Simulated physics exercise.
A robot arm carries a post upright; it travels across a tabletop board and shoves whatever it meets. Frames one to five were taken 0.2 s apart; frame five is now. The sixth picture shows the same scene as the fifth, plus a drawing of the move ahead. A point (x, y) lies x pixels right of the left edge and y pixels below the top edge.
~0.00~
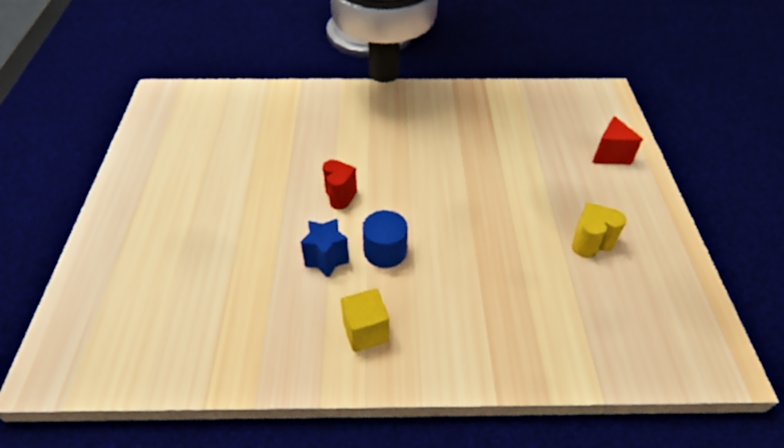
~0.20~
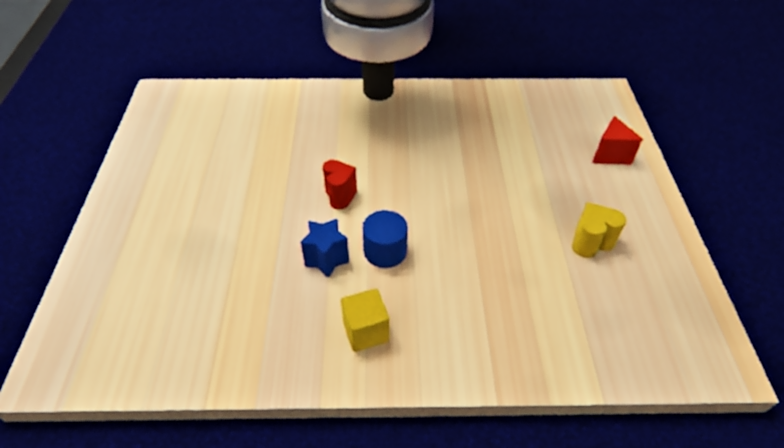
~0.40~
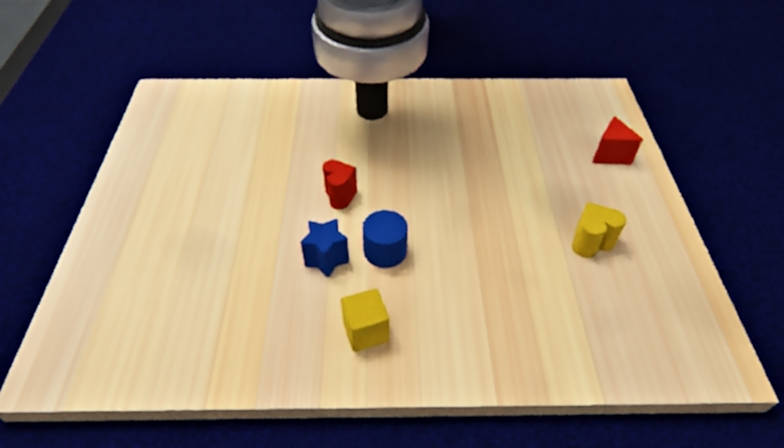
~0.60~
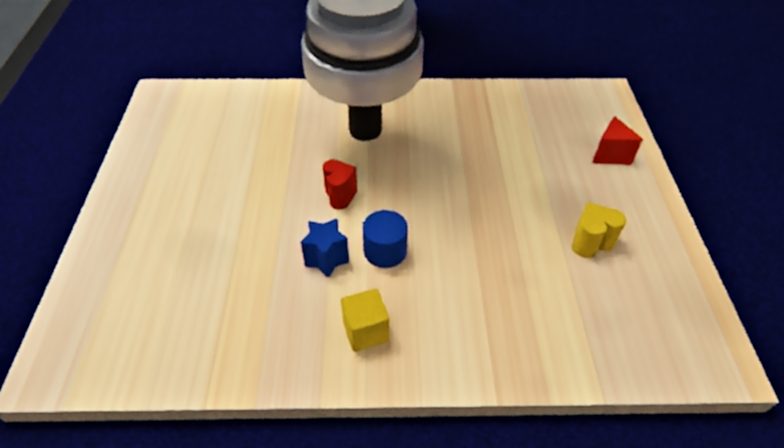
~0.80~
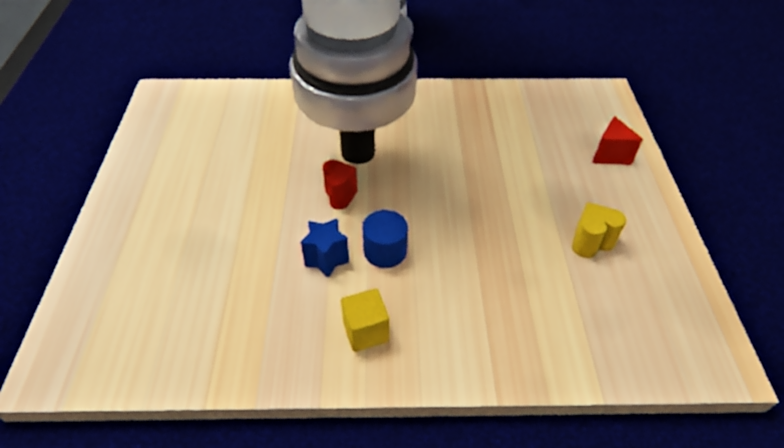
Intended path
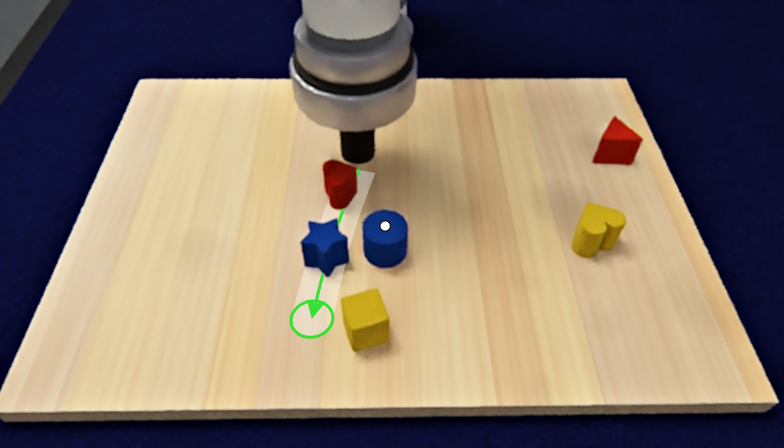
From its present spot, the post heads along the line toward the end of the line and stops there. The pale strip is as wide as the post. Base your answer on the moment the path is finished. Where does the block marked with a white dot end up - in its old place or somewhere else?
In the end it has not been moved.
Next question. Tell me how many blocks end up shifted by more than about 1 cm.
Answer: Two blocks.
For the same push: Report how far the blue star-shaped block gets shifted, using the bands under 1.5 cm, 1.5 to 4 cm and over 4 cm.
My prediction: Over 4 cm.
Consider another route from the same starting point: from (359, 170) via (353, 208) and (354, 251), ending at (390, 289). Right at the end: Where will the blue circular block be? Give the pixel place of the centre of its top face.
It will end up at (429, 249).
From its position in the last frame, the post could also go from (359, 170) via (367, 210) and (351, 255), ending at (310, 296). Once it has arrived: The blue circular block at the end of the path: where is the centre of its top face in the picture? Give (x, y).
Around (390, 244).
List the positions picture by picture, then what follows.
Lower end of the post (384, 74), tops of blocks, blue star-shaped block (324, 234), red heart-shaped block (338, 171), blue circular block (385, 226), in the first frame.
Post (378, 92), blocks as before, in the second frame.
Post (372, 110), blocks as before, in the third frame.
Post (365, 131), blocks as before, in the fourth frame.
Post (358, 153), blue star-shaped block (324, 234), red heart-shaped block (338, 171), blue circular block (385, 226), in the fifth frame.
The drawn path runs from (359, 170) by way of (342, 212) and (326, 261) to (312, 319); the dot is on the blue circular block.
What follows on the original path. One third of the way, post (341, 196); red heart-shaped block (313, 205), turned 25° clockwise.
Two thirds of the way, post (324, 245); blue star-shaped block (315, 267), turned 15° clockwise; red heart-shaped block (293, 218), turned 70° clockwise.
At the end, post (309, 303); blue star-shaped block (297, 331), turned 15° clockwise; red heart-shaped block (293, 218), turned 70° clockwise; blue circular block not moved.
